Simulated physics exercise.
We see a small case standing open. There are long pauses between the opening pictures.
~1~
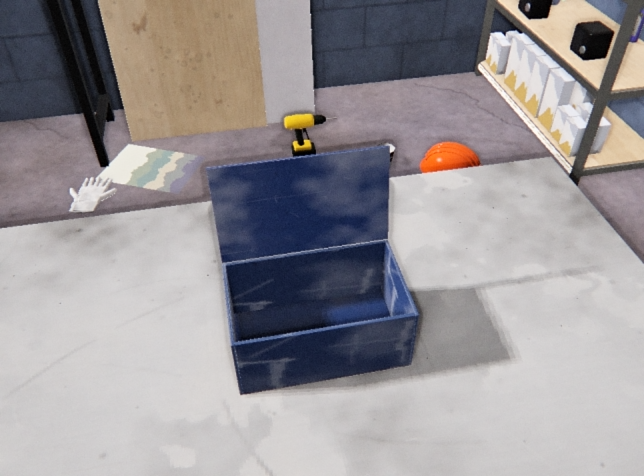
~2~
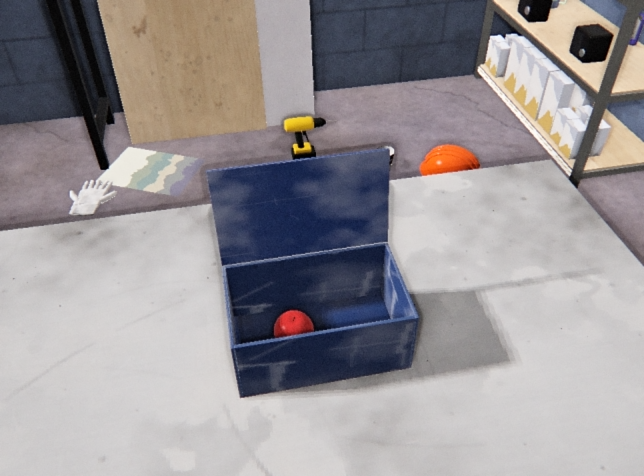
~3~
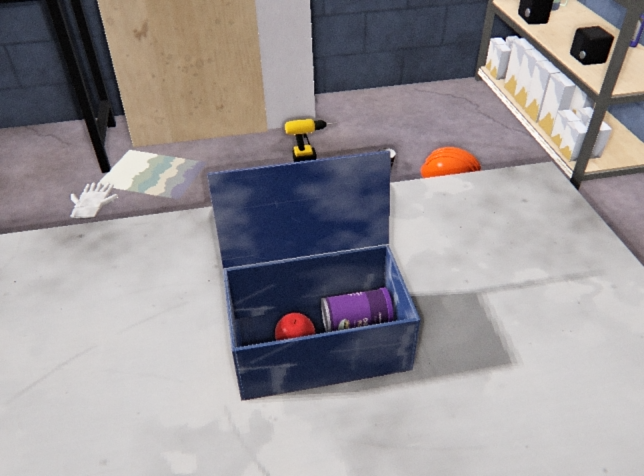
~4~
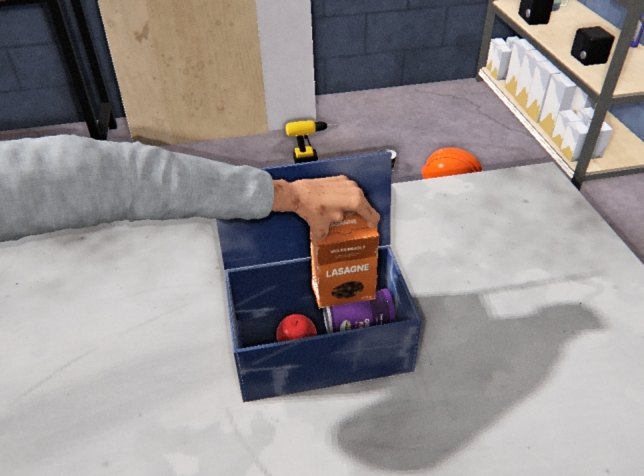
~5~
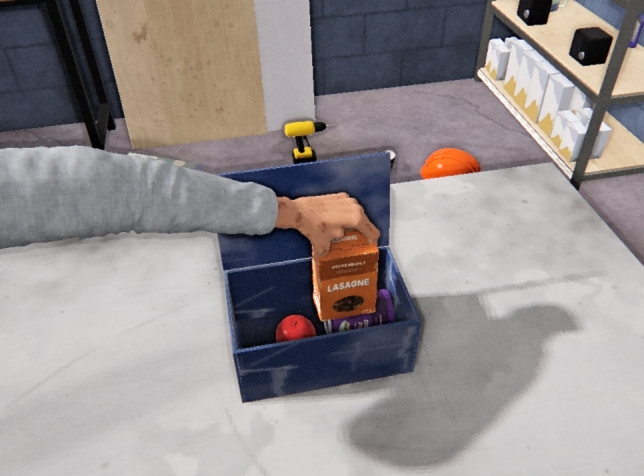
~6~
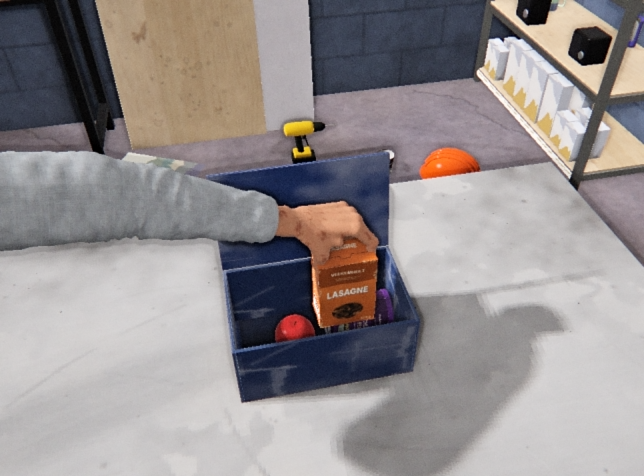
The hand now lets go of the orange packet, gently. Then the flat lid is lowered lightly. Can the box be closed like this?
Outcome: The lid will not close.
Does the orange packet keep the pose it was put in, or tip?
The orange packet ends up tilted.
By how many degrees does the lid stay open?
Some 20° above the rim.
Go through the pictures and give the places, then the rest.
In the first picture, the last thing is not in view yet.
In the second picture, the last thing is not in view yet.
In the third picture, the last thing is not in view yet; purple tin (357, 311).
In the fourth picture, still above its spot; orange packet (344, 261); purple tin (358, 313).
In the fifth picture, still above its spot; orange packet (344, 276).
In the sixth picture, in place under the hand; orange packet (344, 283).
Then, 0.90 s on from there, lid starting down; orange packet turned 37° from how it was put near (353, 312); purple tin shifted a little.
Then, 1.60 s on from there, lid 60° above the rim; orange packet turned 37° from how it was put near (353, 312); purple tin shifted a little.
Then, 2.00 s on from there, lid 33° above the rim; orange packet turned 37° from how it was put near (353, 312); purple tin shifted a little.
Then, 3.80 s on from there, lid 21° above the rim; orange packet turned 38° from how it was put near (353, 311); purple tin shifted a little.
In the end, lid 21° above the rim; toppled in the box, orange packet; the other 2 unmoved. At the end, from the last picture's camera, orange packet near (353, 311).
